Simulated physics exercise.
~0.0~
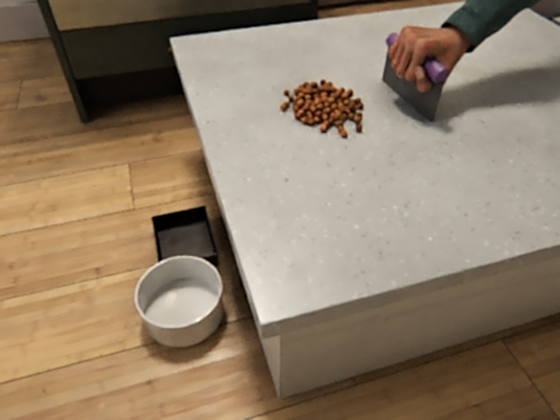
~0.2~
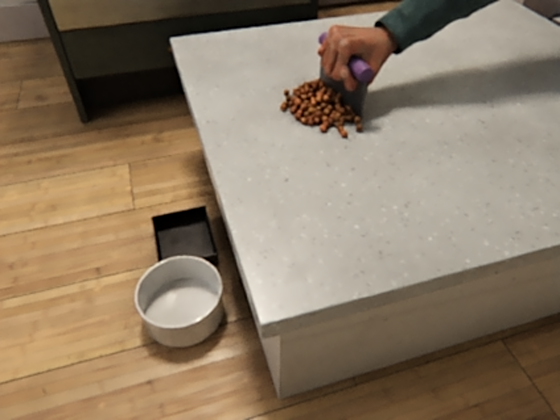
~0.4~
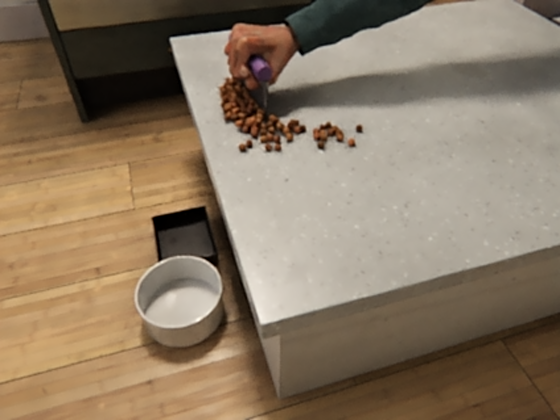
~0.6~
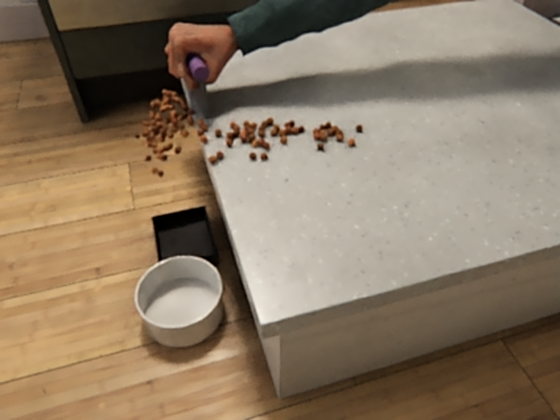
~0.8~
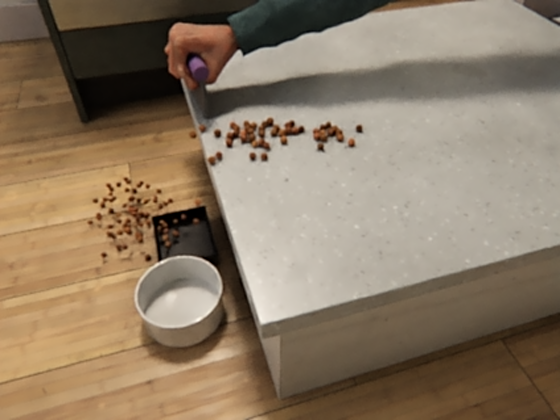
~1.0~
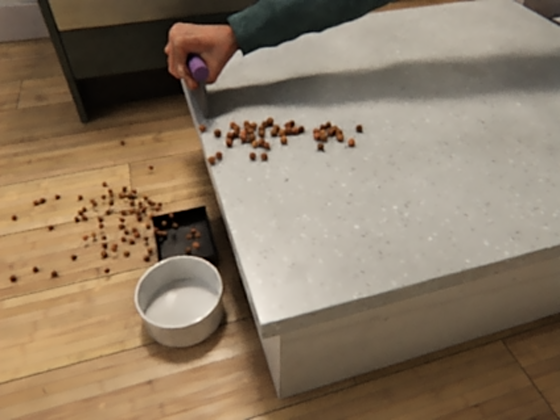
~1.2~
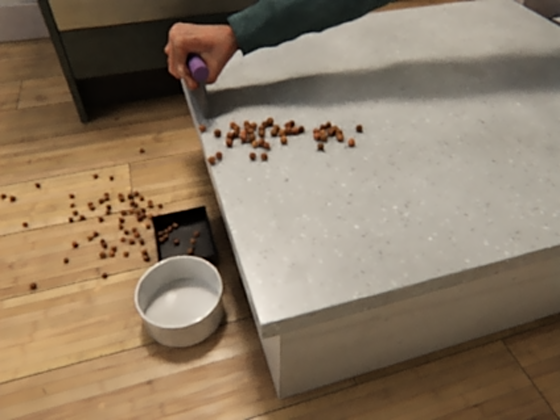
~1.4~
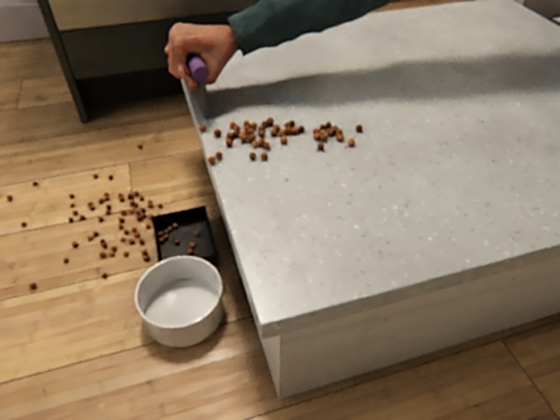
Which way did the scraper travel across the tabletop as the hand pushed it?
The scraper moved to the left, stopping at the edge of the tabletop.
